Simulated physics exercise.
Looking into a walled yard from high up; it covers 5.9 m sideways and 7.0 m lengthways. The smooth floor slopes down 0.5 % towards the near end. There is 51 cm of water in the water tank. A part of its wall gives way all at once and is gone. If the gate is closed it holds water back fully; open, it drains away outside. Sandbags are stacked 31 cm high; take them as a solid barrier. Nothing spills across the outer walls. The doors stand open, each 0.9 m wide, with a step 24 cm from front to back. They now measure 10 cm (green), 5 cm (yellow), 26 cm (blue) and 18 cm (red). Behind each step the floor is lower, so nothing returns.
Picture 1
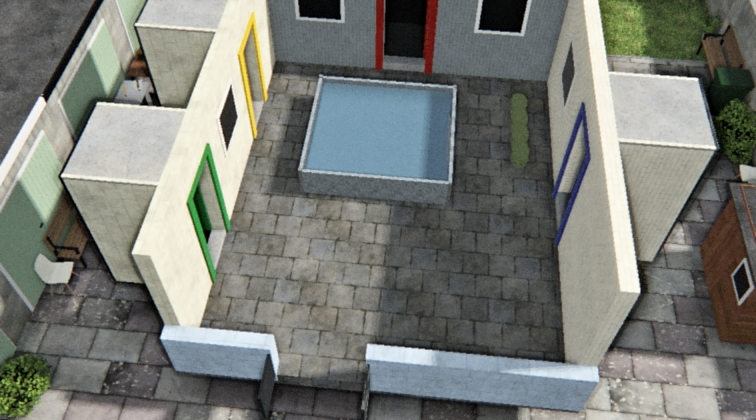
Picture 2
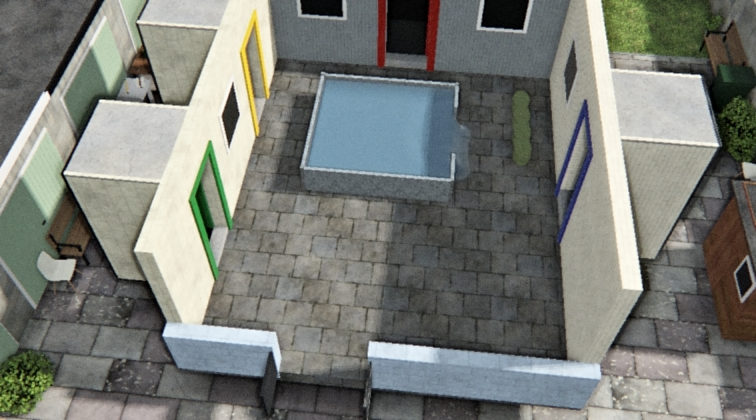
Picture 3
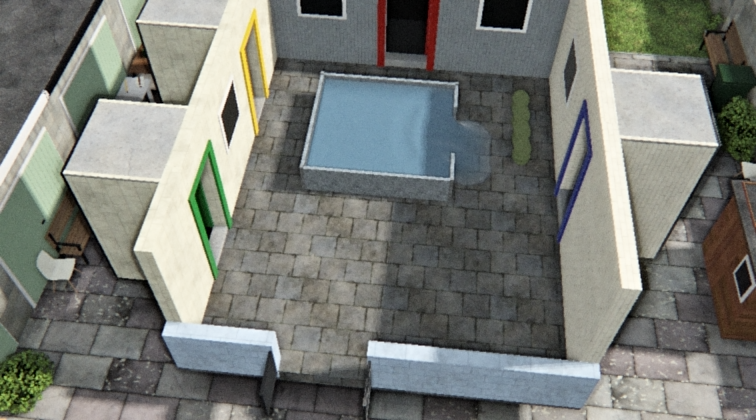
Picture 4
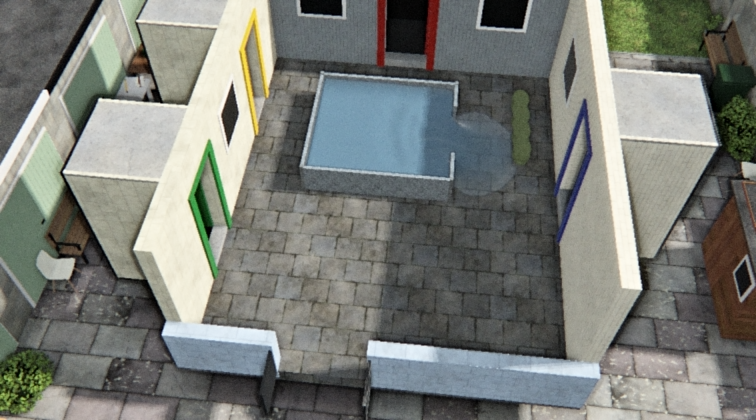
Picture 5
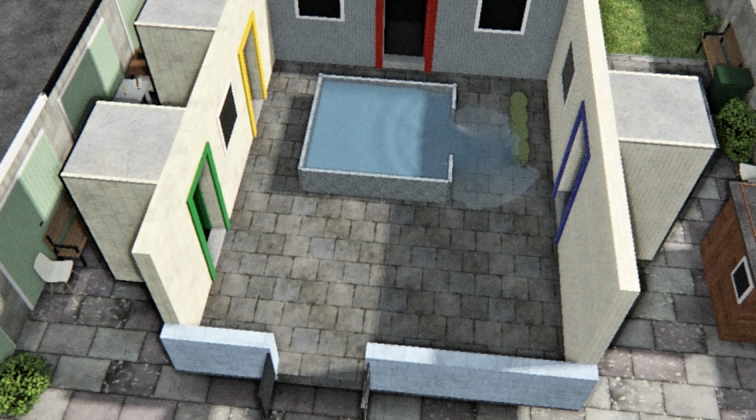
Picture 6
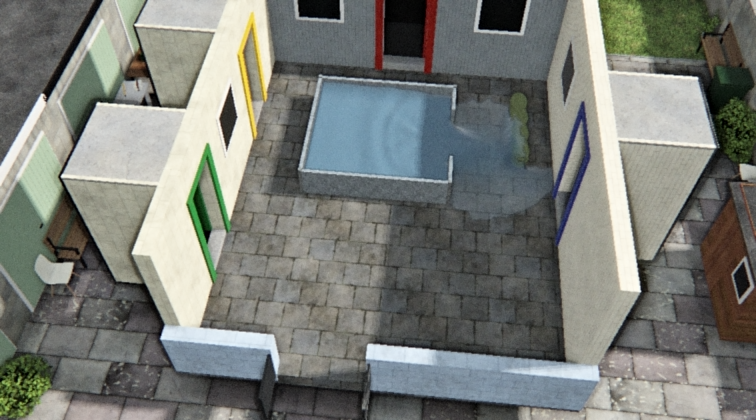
In this clip, a raised rectangular water tank stands full in a walled paved yard, then water pours from a gap in its right side and spreads in a widening rounded sheet across the paving, around the green sandbags.
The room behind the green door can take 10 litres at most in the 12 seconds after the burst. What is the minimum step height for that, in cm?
Close to 8.5 cm is just enough.
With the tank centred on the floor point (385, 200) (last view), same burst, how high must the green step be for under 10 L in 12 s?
Then roughly 9.0 cm.
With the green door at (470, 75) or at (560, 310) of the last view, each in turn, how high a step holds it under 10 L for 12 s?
About 21 and 9.5 cm.
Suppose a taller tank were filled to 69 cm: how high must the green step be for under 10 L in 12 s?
About 12.5 cm.
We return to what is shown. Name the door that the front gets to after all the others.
Last comes the green one.
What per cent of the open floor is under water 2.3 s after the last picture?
Near 40 per cent is wet.
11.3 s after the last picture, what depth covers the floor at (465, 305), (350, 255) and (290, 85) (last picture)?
About 8, 8 and 8 cm.
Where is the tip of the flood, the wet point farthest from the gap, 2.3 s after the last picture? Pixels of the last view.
At about (560, 387).
Then, 0.7 s after the last picture water covers 15 % of the floor, deepest (40 cm) near (509, 158); it has not reached the green door.
Then, 2.3 s after the last picture water covers 40 % of the floor, deepest (34 cm) near (509, 158); it has not reached the green door.
Then, 11.3 s after the last picture water covers 95 % of the floor, deepest (13 cm) near (322, 333); 10 cm at the green door, 4 litres in over its 10 cm step.
At the green door as built, the water peaked near 12 cm, 8.5 s after the last picture.
With a step of 7.5 cm, 20 litres would have come in within the 12 s; with 10 cm, 4 litres. So under 10 litres takes about 8.5 cm.
